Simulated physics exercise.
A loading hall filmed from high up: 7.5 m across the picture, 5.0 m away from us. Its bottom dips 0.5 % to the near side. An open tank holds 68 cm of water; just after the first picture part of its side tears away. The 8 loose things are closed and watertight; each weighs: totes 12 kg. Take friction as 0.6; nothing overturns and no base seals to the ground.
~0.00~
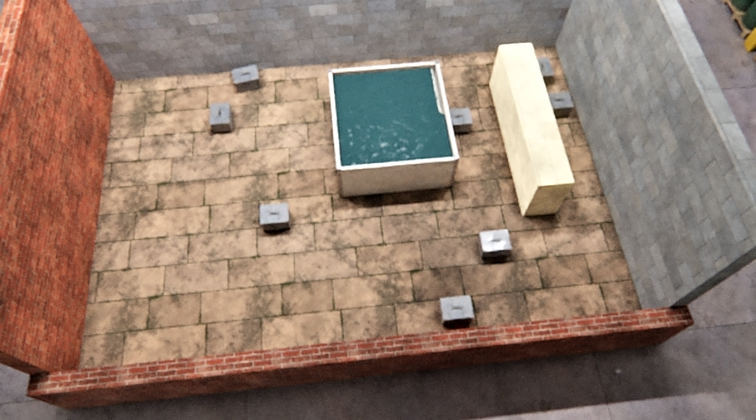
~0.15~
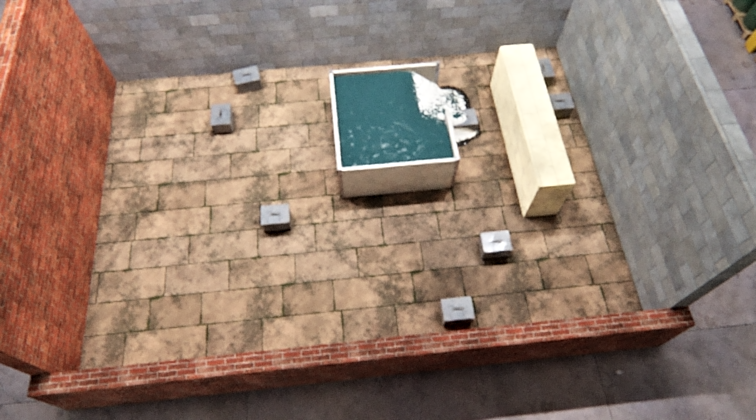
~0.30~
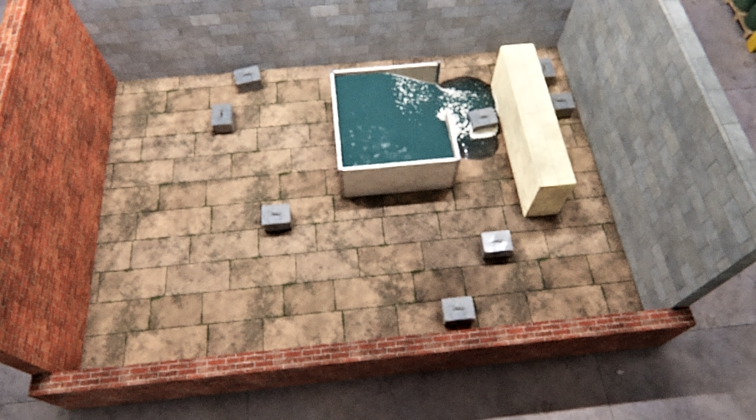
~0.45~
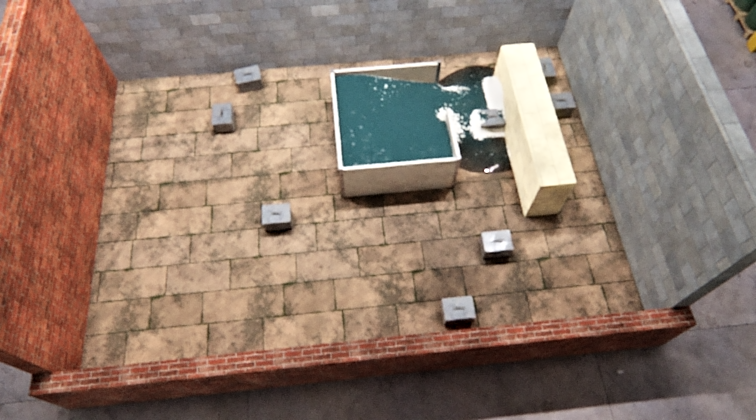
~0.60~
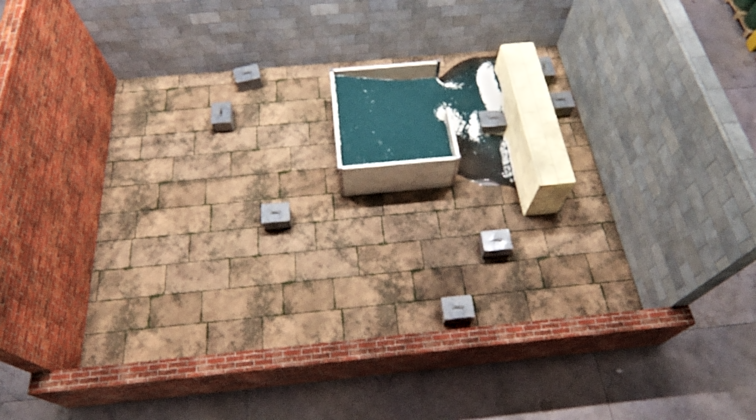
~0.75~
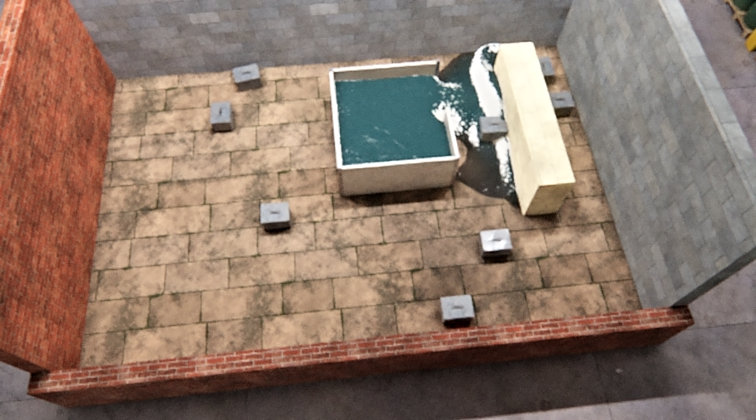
An open tank pours water through its right side, pushing a gray tote toward a pale barrier.
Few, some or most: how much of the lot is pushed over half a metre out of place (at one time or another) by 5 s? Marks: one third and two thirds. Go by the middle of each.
It is between one and two thirds.
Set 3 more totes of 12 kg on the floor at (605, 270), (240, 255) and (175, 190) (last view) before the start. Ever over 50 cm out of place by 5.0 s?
In that order: Over, short of it, short of it.
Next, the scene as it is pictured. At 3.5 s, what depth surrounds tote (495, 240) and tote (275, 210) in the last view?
About 14 and 0 cm.
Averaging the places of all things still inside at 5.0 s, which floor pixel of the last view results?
At about (377, 226).
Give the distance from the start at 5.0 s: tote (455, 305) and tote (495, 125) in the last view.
In turn: 150 cm, 200 cm.
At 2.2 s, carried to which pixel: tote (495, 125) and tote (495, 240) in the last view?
Near (432, 234) and (492, 301).
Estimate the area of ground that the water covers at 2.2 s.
About 14 m2.
After 1.1 s 1 of 8 are over 50 cm from their spots; 0 afloat.
After 2.2 s 2 of 8 are over 50 cm from their spots; 1 afloat.
After 3.5 s 5 of 8 are over 50 cm from their spots; 2 afloat.
After 5.0 s 5 of 8 are over 50 cm from their spots, and 5 have been at some point; 2 afloat.
